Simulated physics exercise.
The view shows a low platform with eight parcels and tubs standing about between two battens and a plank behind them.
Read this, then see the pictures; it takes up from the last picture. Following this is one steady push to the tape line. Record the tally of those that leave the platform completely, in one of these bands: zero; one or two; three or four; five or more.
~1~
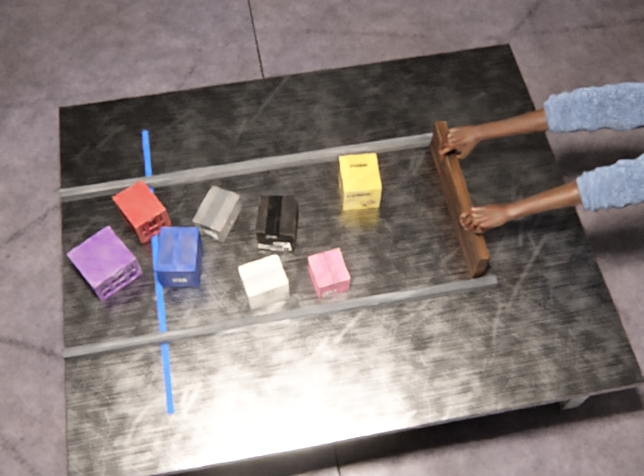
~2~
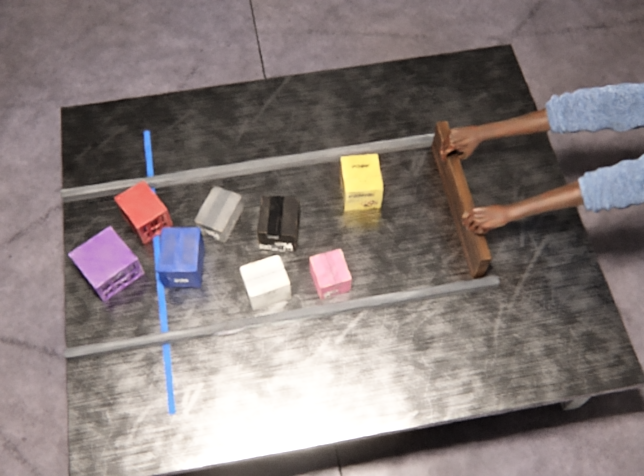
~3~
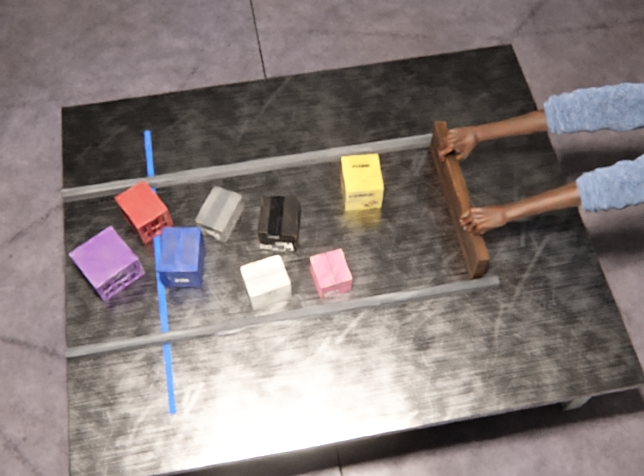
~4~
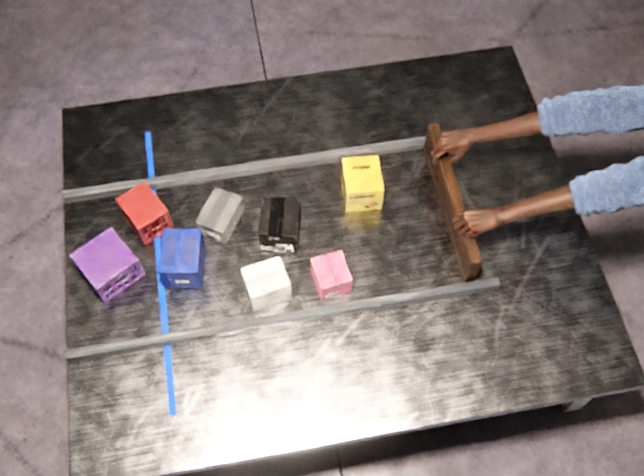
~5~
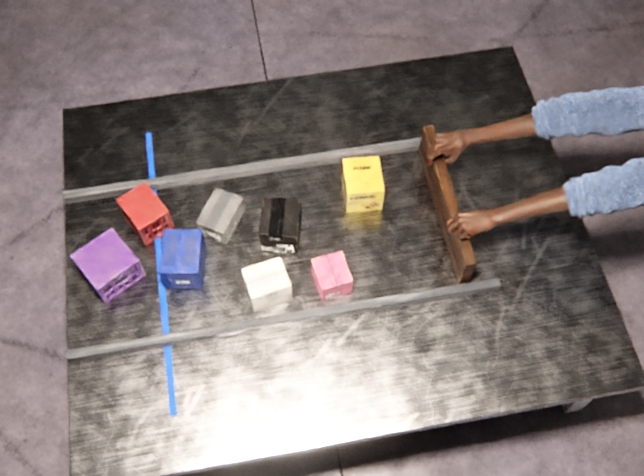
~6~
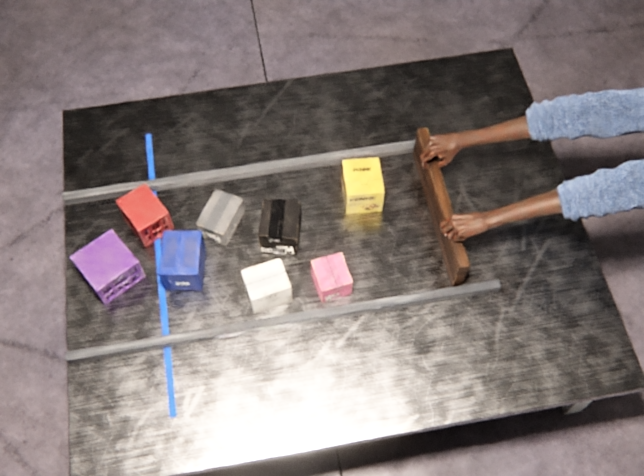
Tally: One or two.
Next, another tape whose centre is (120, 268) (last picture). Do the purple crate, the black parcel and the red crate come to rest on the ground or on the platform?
The purple crate is lost; the black parcel survives; the red crate comes down.
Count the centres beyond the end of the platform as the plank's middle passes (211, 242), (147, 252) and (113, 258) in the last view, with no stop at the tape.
Middles past end - pos 1: 0, pos 2: 2, pos 3: 5.
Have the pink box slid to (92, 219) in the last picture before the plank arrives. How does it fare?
Placed like that, it leaves the surface.
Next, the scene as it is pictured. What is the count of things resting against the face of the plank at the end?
It touches 3.
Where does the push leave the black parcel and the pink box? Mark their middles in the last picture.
The black parcel ends at (136, 275) and the pink box at (145, 309).
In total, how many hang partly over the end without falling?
That'd be 2.
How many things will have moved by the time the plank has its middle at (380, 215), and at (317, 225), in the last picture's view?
Tally: First 1; then 3.
Soon after, none off yet; purple crate at rest near (108, 267); red crate at rest near (145, 215); blue tote at rest near (184, 261).
Then, none off yet; purple crate at rest near (108, 267); red crate at rest near (145, 215); blue tote moved a little near (173, 262).
At rest, the number that fall off is one or two; fallen, purple crate.
